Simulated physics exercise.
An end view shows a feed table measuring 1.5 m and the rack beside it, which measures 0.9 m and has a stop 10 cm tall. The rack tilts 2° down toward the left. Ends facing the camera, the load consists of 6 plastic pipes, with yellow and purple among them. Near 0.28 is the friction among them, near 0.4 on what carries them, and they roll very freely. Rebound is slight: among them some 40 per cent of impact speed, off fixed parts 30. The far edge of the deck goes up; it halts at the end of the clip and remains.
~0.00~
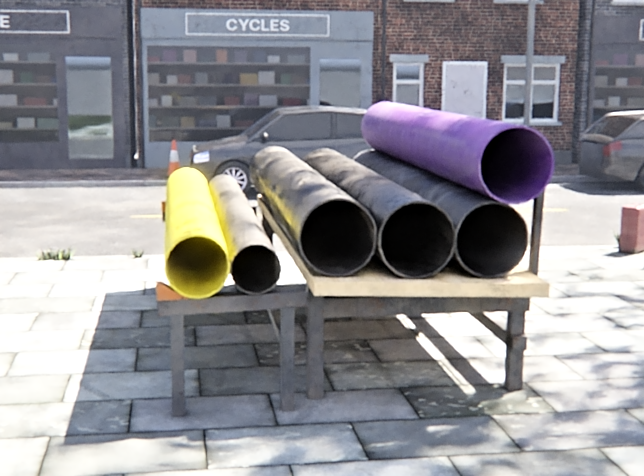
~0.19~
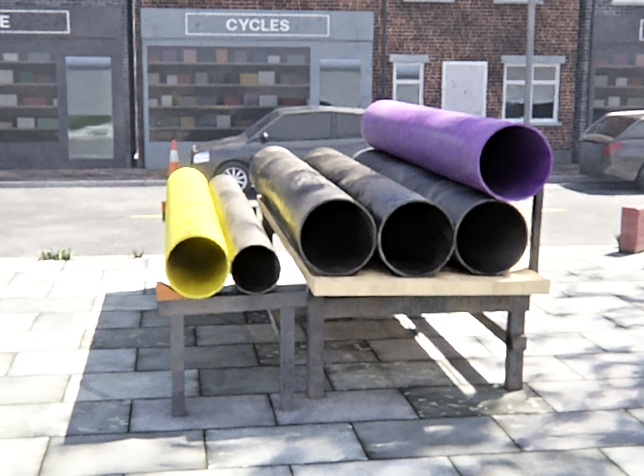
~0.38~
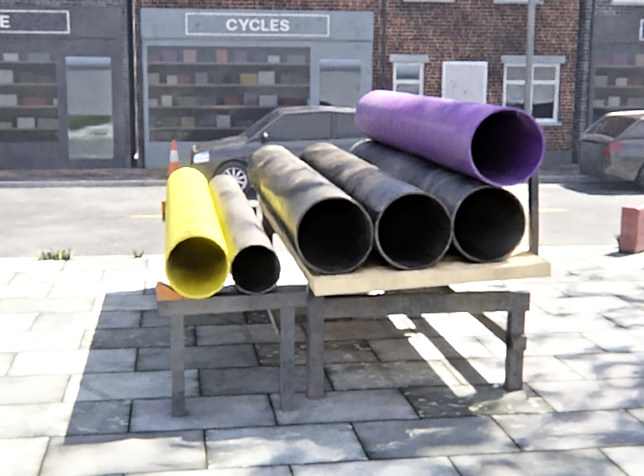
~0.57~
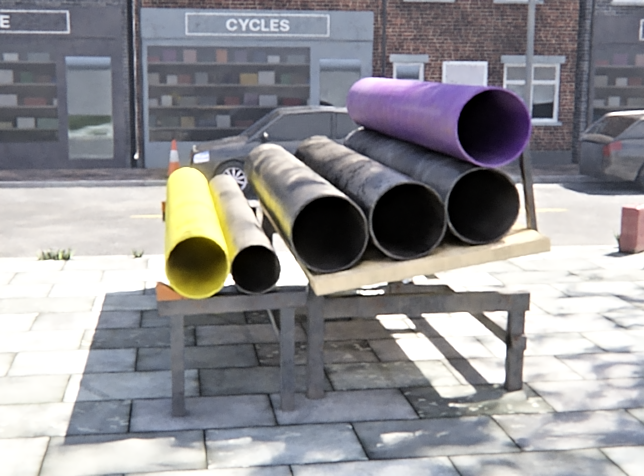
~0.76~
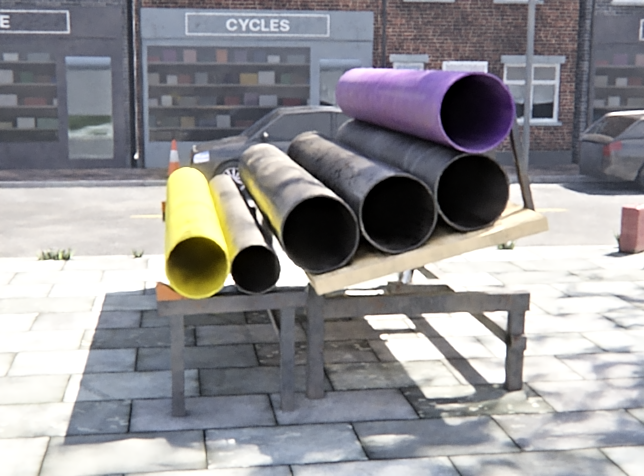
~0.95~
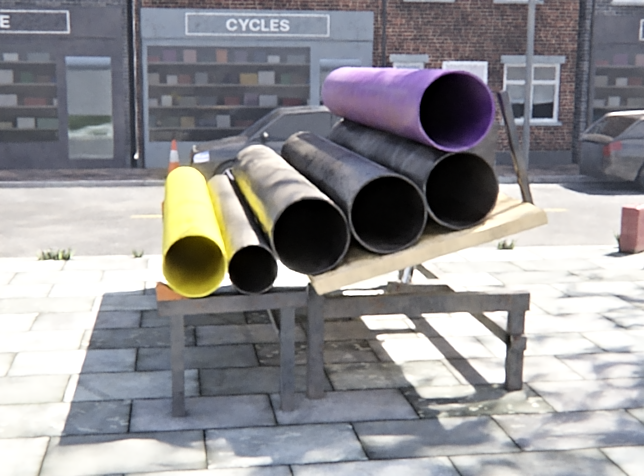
The footage shows yellow, black and purple plastic pipes on two adjoining tables across from a cycle shop; the right-hand deck's far right edge rises, tilting toward the left, and its black and purple pipes shift left with it.
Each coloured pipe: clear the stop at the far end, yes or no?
Yellow, no; purple, no.
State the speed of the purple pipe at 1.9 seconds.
Its speed is roughly 1.0 m/s.
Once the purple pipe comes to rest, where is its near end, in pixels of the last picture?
(232, 203), roughly.
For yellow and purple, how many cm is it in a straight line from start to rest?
For yellow it's 5, and for purple it's 180.
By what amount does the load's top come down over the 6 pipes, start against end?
Some 15 centimetres.
After 1.9 s, yellow is on the rack, 20 cm from the rack's far end; purple is up on others, 40 cm from the hinge, rolling left; 0 of 6 over the stop.
At rest (3.0 s), yellow is on the rack, 20 cm from the rack's far end; purple is up on others, 50 cm from the rack's far end; 0 of 6 over the stop.
